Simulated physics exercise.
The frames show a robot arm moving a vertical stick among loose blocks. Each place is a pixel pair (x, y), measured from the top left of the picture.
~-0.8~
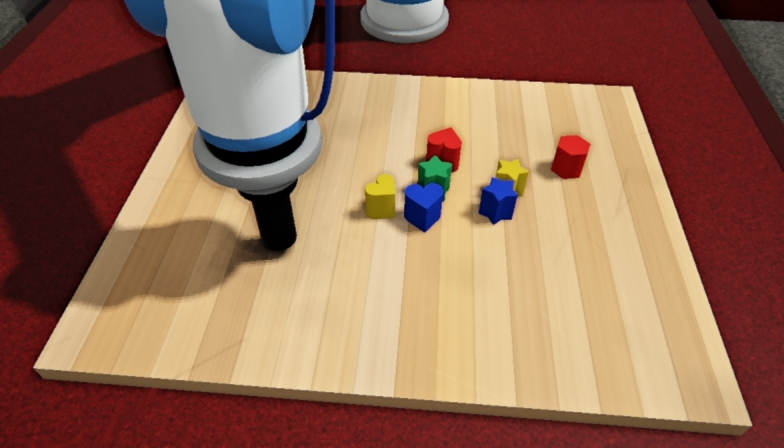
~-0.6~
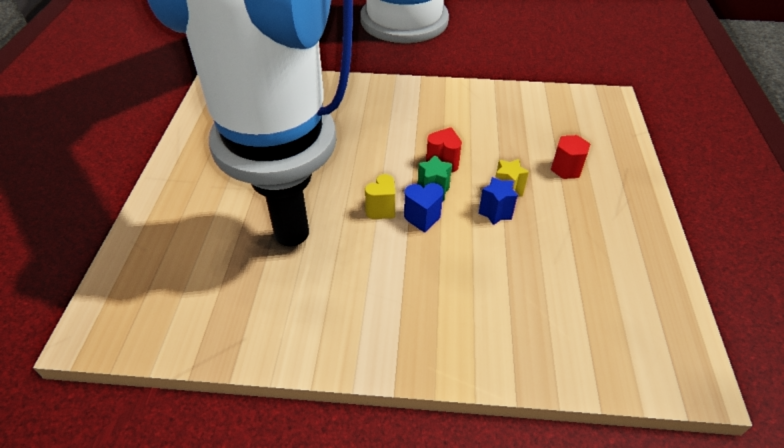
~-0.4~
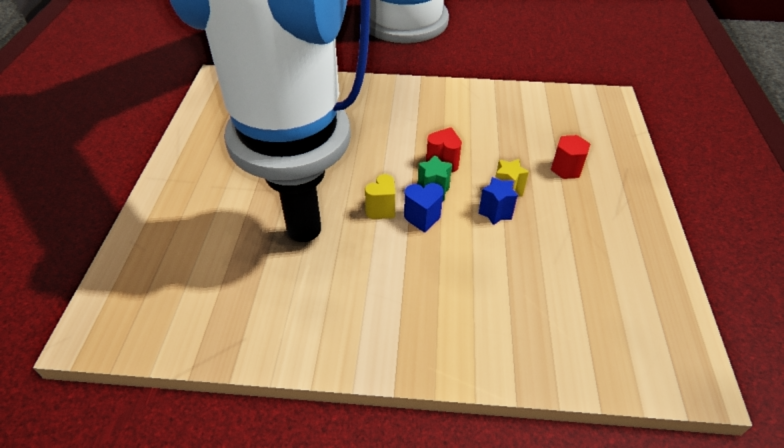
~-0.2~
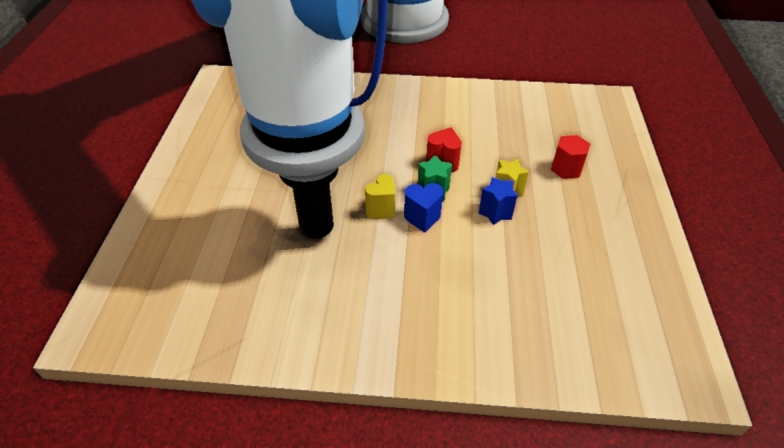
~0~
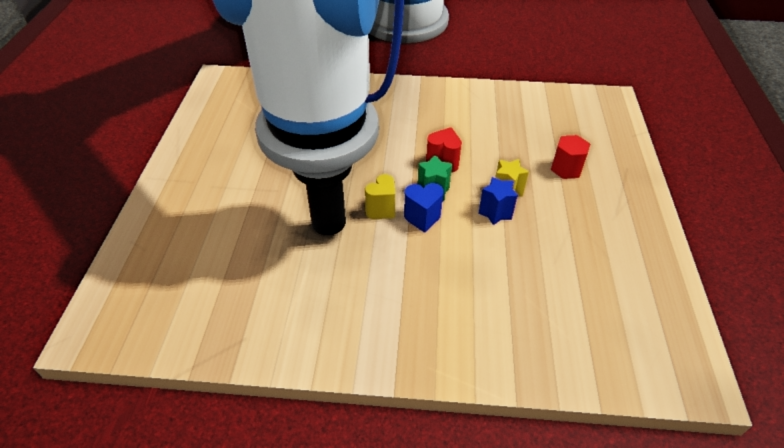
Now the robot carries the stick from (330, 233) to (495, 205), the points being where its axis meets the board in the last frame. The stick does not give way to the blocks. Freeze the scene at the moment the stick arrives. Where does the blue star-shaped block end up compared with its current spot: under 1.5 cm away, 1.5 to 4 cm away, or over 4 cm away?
It ends over 4 cm away.
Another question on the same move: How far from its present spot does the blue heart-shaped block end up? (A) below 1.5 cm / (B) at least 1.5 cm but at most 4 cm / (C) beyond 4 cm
The answer is C.
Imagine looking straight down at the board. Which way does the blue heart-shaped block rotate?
Seen from above, its turn is clockwise.
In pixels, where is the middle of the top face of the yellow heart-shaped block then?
The middle of its top is at (407, 172).
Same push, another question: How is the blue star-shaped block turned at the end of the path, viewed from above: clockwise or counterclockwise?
Seen from above, its turn is counter-clockwise.
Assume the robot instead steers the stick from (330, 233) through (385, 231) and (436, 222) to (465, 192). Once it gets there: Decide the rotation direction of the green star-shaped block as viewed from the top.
Bird's-eye view: Counterclockwise.
On the path given first. One third of the way, stick (388, 214); yellow heart-shaped block (399, 176), turned 40° anticlockwise.
Two thirds of the way, stick (443, 205); yellow heart-shaped block (407, 172), turned 80° anticlockwise; blue heart-shaped block (476, 188), turned 40° clockwise; blue star-shaped block (514, 188).
At the end, stick (497, 196); yellow heart-shaped block (407, 172), turned 80° anticlockwise; blue heart-shaped block (528, 193), turned 85° clockwise; blue star-shaped block (556, 193), turned 65° anticlockwise; yellow star-shaped block (520, 164), turned 25° anticlockwise.
